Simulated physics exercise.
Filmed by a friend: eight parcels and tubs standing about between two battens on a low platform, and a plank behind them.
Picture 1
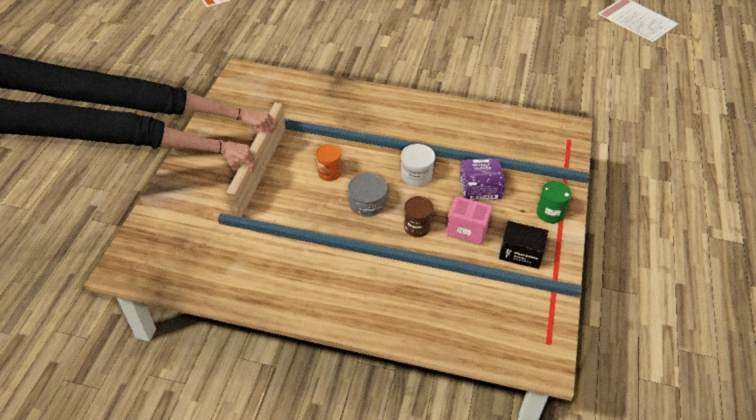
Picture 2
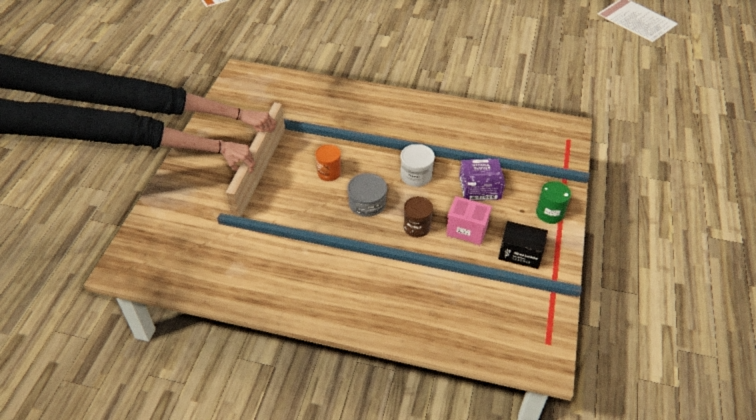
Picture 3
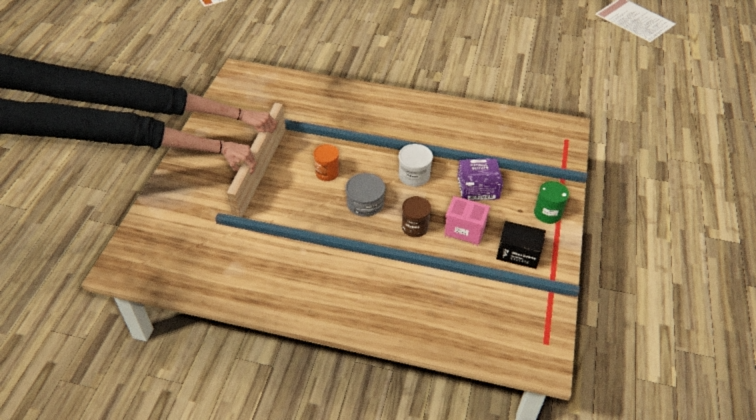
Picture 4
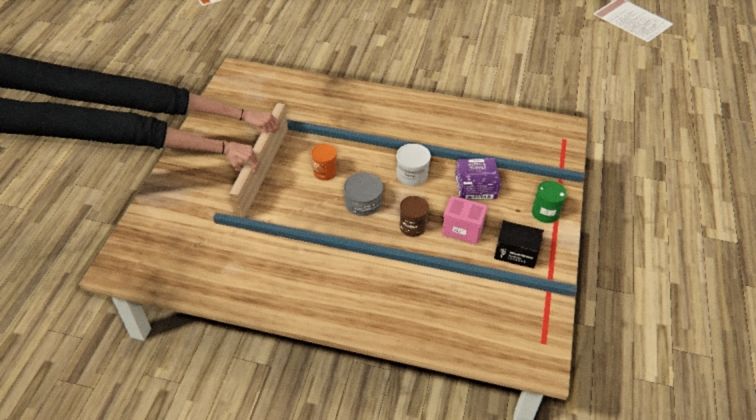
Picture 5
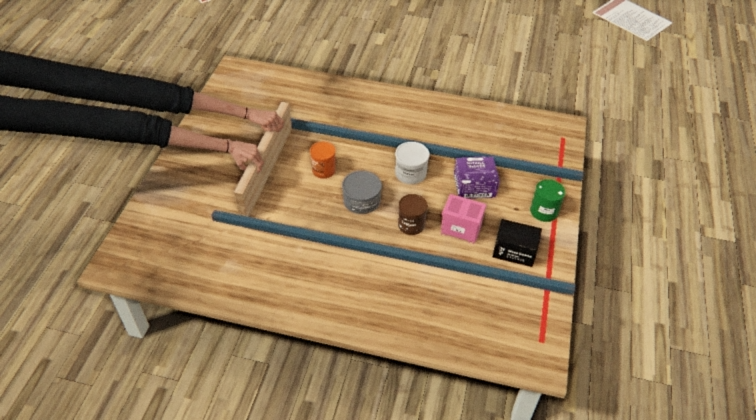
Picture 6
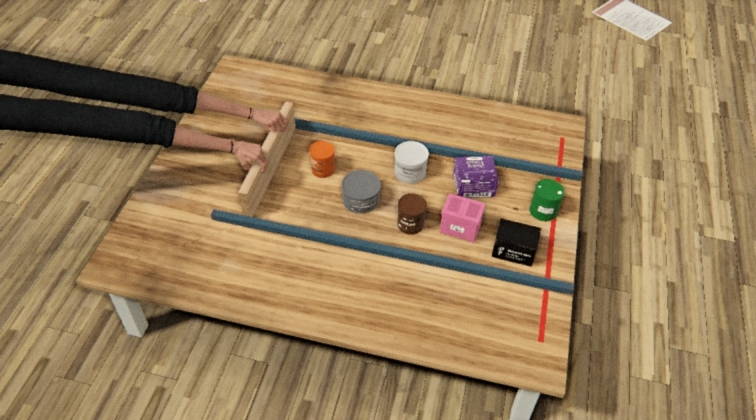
Eight coloured tubs and boxes stand on a low wooden table, seen from above at an angle, with patterned plank flooring around it. Between two blue strips sit orange, grey, white, brown, purple, pink, black and green items, the last near a red line at right. The view drifts very slightly, then two dark-sleeved arms at left nudge an upright board a little rightward, while the items stay put.
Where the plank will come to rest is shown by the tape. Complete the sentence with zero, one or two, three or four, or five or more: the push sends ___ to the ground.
The push sends three or four to the ground.
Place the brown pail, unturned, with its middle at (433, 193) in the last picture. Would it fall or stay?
Note: Brown pail leaves the top.
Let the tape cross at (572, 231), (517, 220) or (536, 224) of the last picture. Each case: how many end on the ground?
Taken one after another, the numbers are 8, 2 and 3.
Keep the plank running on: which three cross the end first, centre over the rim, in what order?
Order noted: Black box, green canister, purple box.
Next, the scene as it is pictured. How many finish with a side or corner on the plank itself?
Number in contact with it: 4.
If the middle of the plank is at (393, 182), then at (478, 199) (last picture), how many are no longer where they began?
That makes 4 at the first spot and 8 at the second.
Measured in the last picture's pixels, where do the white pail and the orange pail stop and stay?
White pail at about (576, 183), orange pail at about (570, 206).
Early on, none off yet; green canister at rest near (547, 200); black box at rest near (516, 243); purple box at rest near (475, 177).
A while later, none off yet; green canister at rest near (547, 200); black box at rest near (516, 243); purple box travelled a little near (485, 179).
Further along, none off yet; green canister travelled about its own width near (580, 209); black box travelled about its own width near (579, 267); purple box travelled well along near (550, 194).
Finally, the number that fall off is three or four; lost, pink tote, purple box, black box and green canister.
